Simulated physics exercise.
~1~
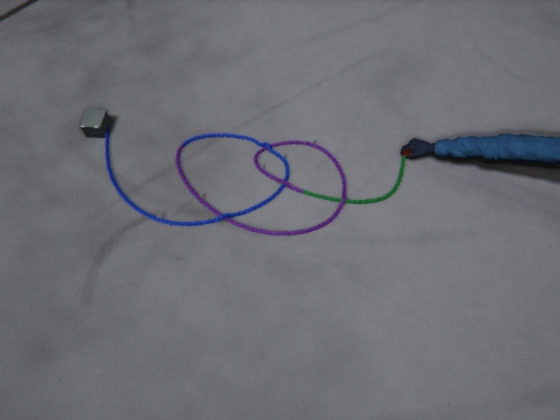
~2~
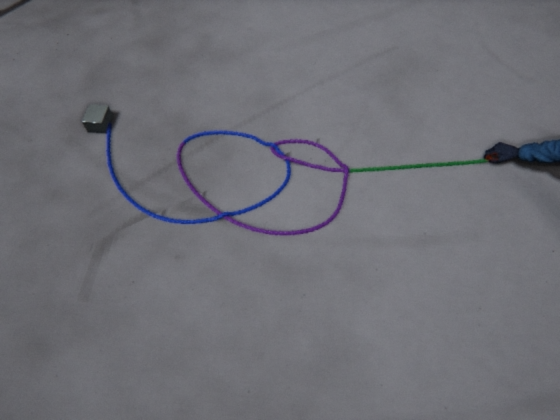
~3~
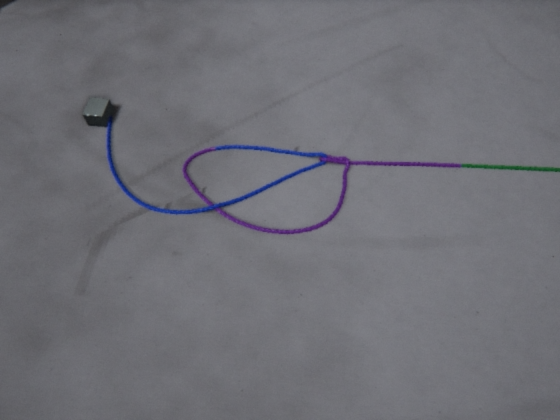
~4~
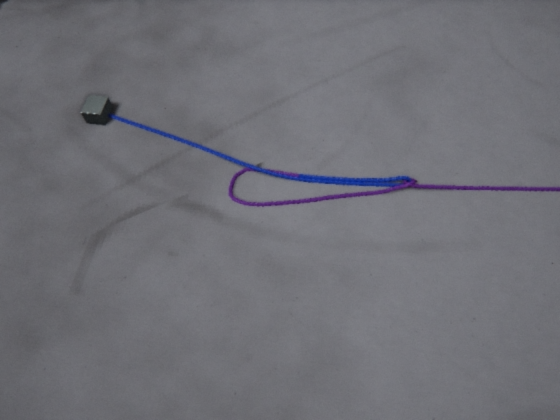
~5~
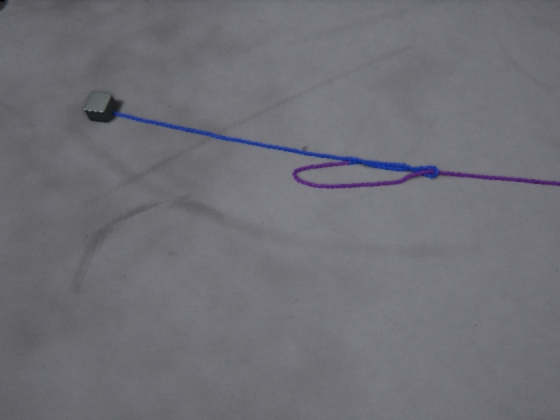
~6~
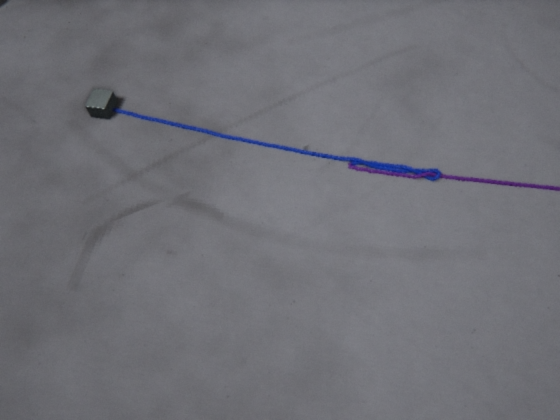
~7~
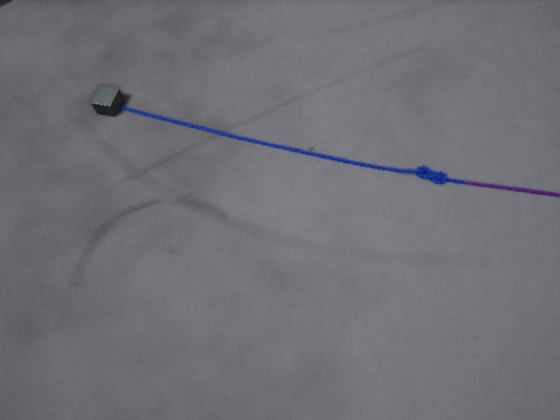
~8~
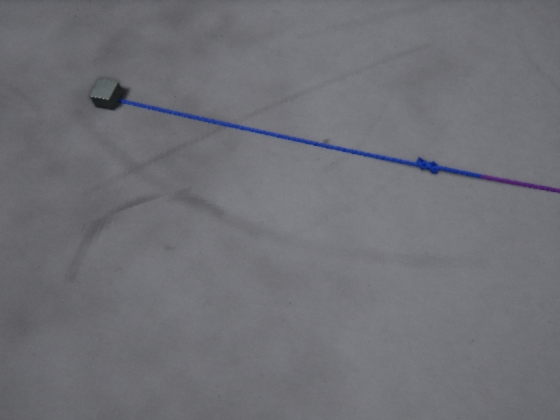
A rope coloured blue, purple and green lies in overlapping loops on a grey, marked workshop floor, seen from above at an angle. Its left end is tied to a small metallic block, while a blue-sleeved arm with a dark hand holds the green end at the right. The arm draws the rope rightward and leaves the view, and the green section follows. The loops shrink and slide right, narrowing into one slim purple loop as the blue part straightens. That loop closes, and the rope ends taut with a small, tight blue knot in it.
